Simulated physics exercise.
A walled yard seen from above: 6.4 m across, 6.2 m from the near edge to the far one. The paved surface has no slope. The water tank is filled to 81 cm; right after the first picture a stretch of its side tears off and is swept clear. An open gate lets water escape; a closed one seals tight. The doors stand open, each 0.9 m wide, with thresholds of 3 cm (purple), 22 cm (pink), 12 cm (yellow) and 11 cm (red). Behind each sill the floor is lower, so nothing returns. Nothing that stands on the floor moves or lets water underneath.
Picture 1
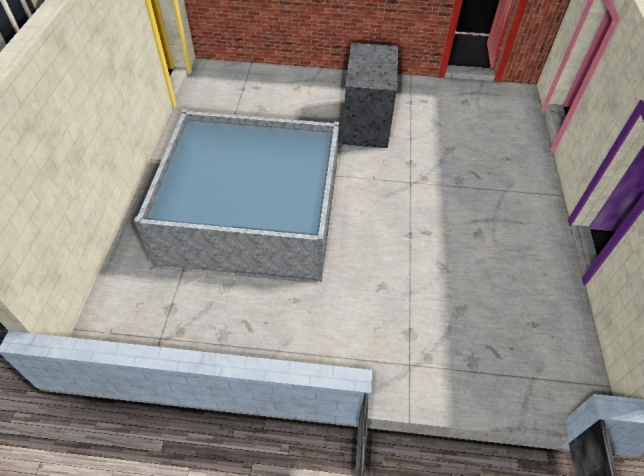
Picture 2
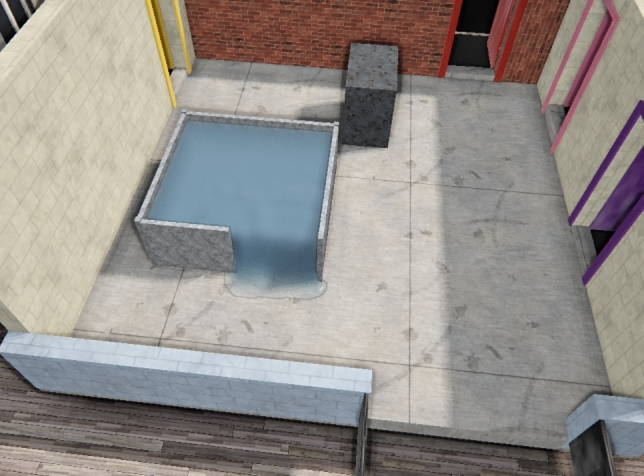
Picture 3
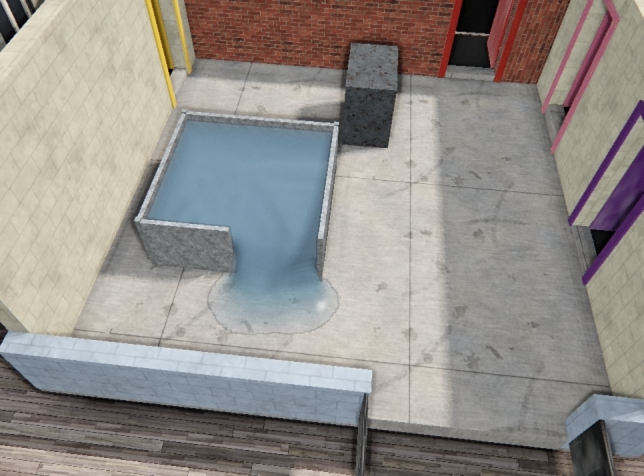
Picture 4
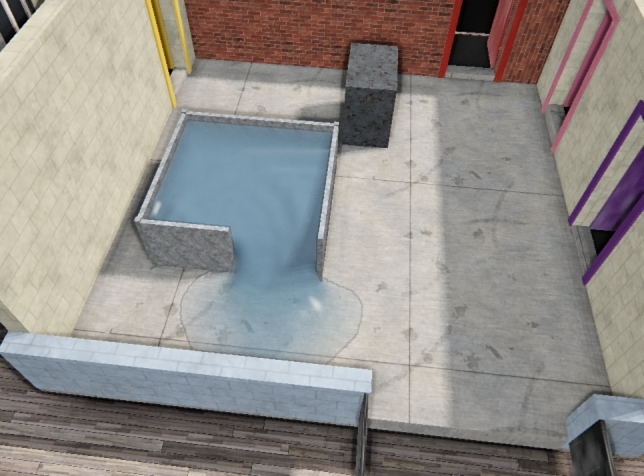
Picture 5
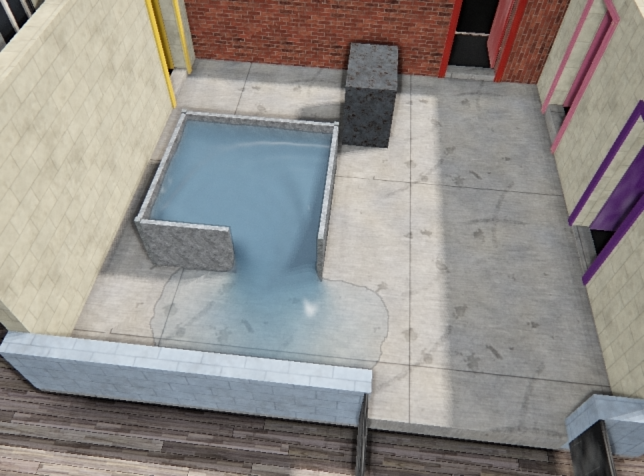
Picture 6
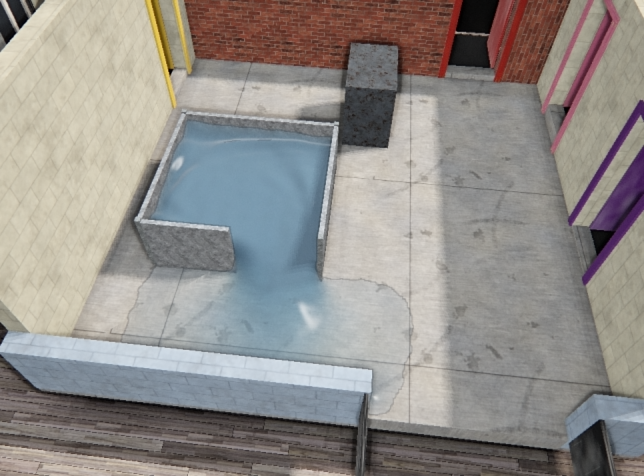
Water pours through a gap in the tank's front wall and spreads across the paved yard.
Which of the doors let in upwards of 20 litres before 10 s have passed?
Within that time: At the purple door it exceeds the limit; at the pink door it stays under the limit; at the yellow door it keeps below the limit; at the red door it stays under the limit.
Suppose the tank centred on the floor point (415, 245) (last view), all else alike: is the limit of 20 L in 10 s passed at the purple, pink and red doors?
Then: Purple below, pink not over, red not over.
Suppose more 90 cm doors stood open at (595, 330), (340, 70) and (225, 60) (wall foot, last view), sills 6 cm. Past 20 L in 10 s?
In that order: Over, under, over.
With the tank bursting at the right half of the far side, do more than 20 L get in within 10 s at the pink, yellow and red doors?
Against that limit: Pink under, yellow past it, red not over.
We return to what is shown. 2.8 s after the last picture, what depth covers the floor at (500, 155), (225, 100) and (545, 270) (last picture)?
In that order: 0, 2 and 11 cm.
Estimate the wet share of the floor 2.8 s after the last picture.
Some 50 per cent of it.
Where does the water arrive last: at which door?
Last comes the red one.
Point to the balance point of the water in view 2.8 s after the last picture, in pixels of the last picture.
At about (272, 258).
Then, 0.7 s after the last picture water covers 20 % of the floor and is deepest (55 cm) near (273, 386); purple door not reached, pink door not reached, yellow door not reached, red door not reached.
Then, 1.5 s after the last picture water covers 30 % of the floor and is deepest (44 cm) near (75, 364); purple door not reached, pink door not reached, yellow door not reached, red door not reached.
Then, 2.8 s after the last picture water covers 50 % of the floor and is deepest (31 cm) near (258, 384); purple door 9 cm at the sill, 9 L in, pink door not reached, yellow door 8 cm at the sill, 0 L in, red door not reached.
Then, 5.3 s after the last picture water covers 80 % of the floor and is deepest (20 cm) near (258, 384); purple door 7 cm at the sill, 47 L in, pink door 4 cm at the sill, 0 L in, yellow door 6 cm at the sill, 0 L in, red door 10 cm at the sill, 0 L in.
Then, 9.3 s after the last picture water covers 95 % of the floor and is deepest (14 cm) near (521, 184); purple door 5 cm at the sill, 71 L in, pink door 11 cm at the sill, 0 L in, yellow door 6 cm at the sill, 2 L in, red door 10 cm at the sill, 3 L in.
